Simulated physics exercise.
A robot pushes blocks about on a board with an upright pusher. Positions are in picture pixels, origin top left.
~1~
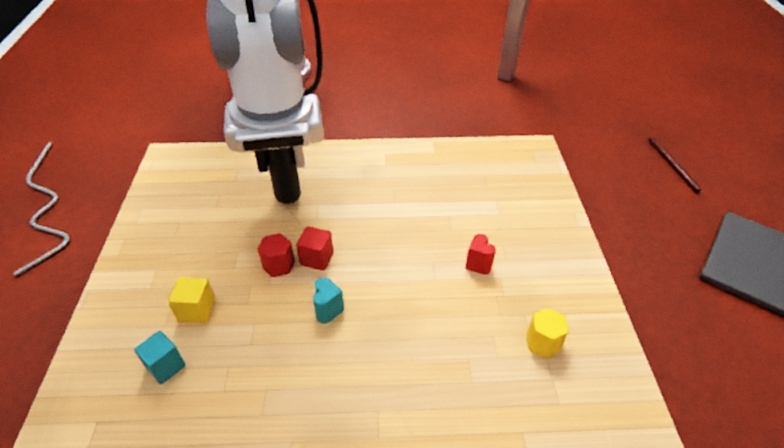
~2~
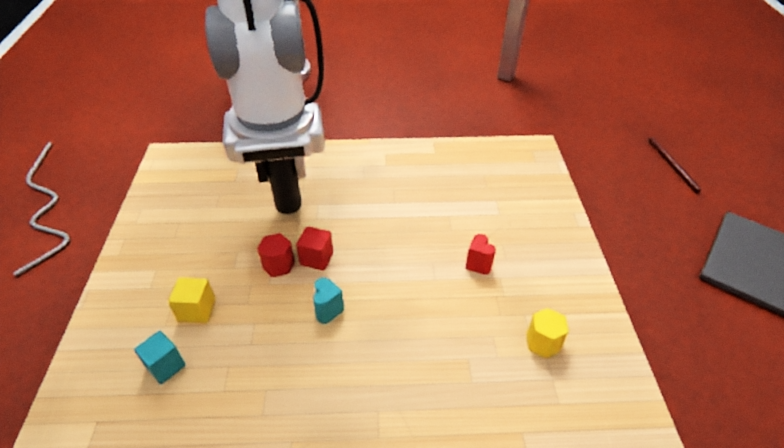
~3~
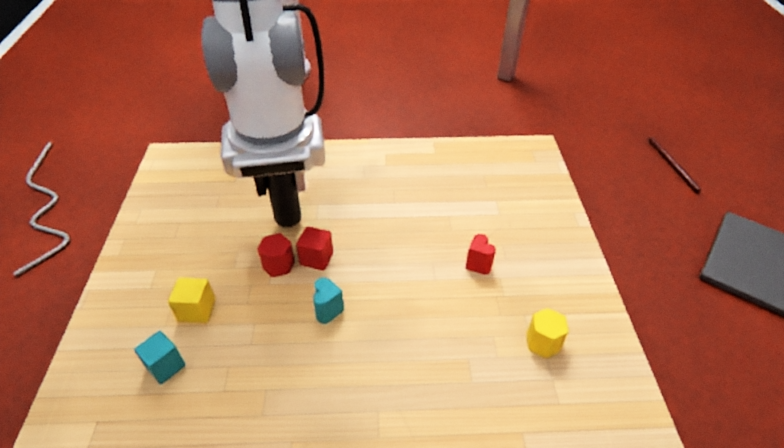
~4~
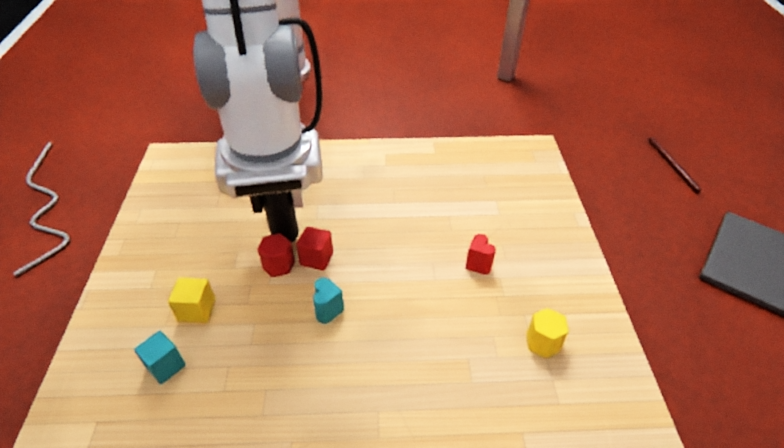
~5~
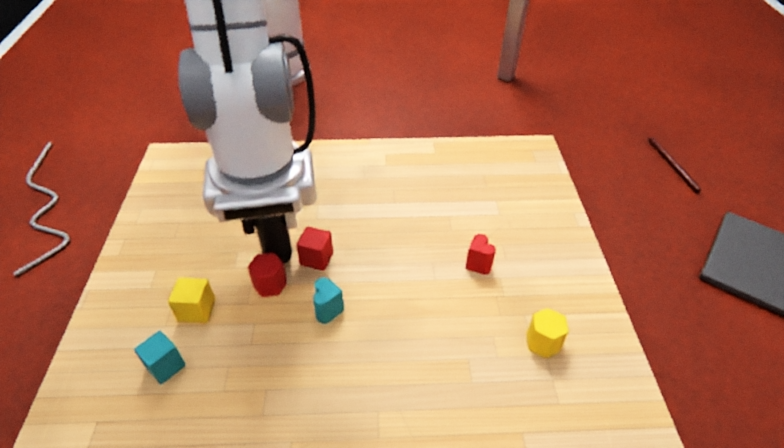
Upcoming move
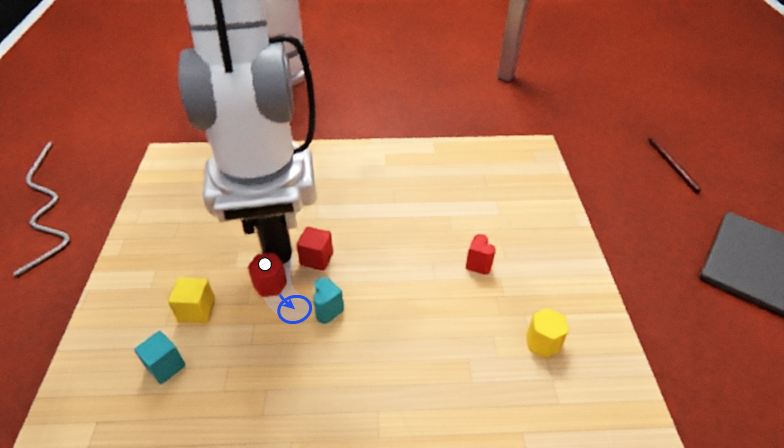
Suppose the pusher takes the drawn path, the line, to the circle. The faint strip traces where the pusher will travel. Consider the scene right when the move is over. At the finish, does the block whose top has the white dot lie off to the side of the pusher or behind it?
I believe so.
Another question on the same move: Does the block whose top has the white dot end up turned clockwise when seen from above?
Answer: Yes.
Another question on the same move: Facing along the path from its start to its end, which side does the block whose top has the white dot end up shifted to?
Right-hand side.
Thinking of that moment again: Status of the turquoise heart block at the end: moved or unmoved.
Here's my answer: The turquoise heart block remains in position.
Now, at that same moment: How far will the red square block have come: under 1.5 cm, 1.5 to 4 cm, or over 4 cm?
Once the path ends, it will sit under 1.5 cm from where it is now.
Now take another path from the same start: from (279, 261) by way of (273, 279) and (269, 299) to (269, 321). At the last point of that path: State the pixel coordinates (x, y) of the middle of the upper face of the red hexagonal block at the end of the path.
About (233, 319).
Drawn move, from (279, 261) via (275, 278) and (280, 295), ending at (295, 309); the dot is on the red hexagonal block.
The first path, step by step. Halfway along, pusher (275, 282); red hexagonal block (252, 290), turned 40° clockwise.
At the end, pusher (294, 304); red hexagonal block (250, 296), turned 55° clockwise; red square block still; turquoise heart block still.
